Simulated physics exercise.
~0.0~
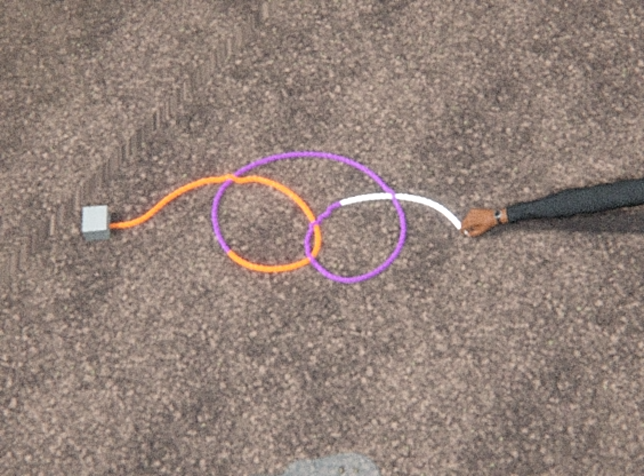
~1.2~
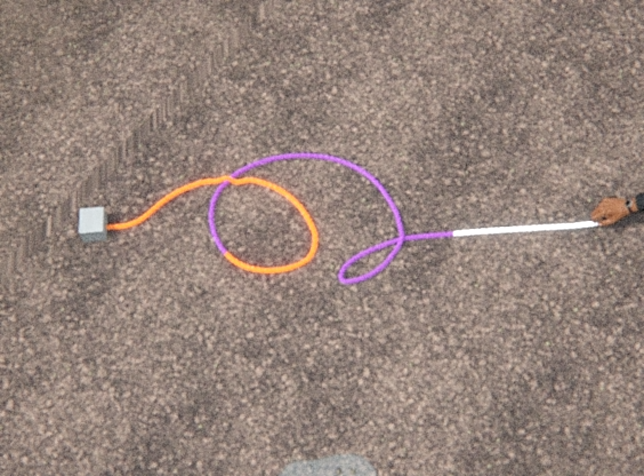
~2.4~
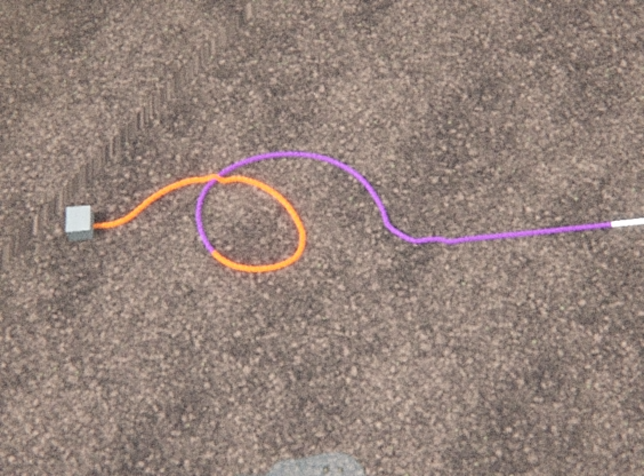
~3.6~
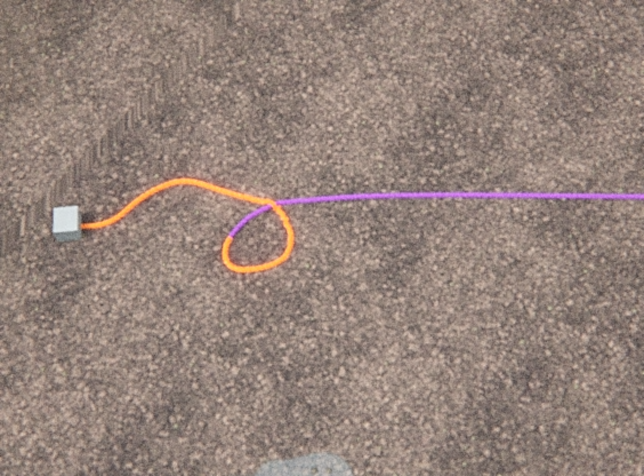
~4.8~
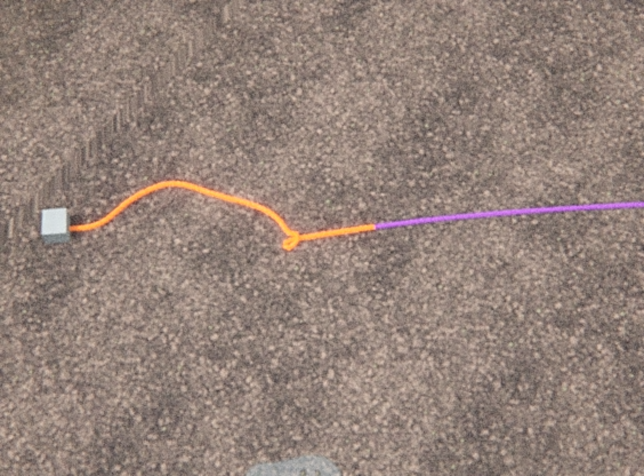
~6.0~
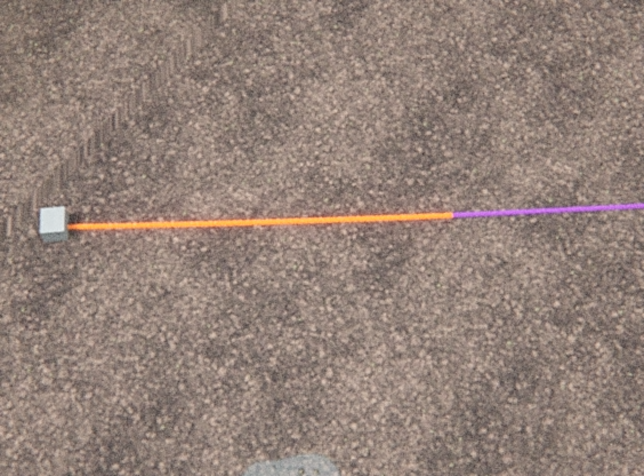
The clip shows a looped orange, purple and white rope on rough ground, its left end fixed to a small grey block, as a hand pulls the white end rightward out of view. The loops shrink and vanish one after another, leaving the visible rope straight, with no knot.
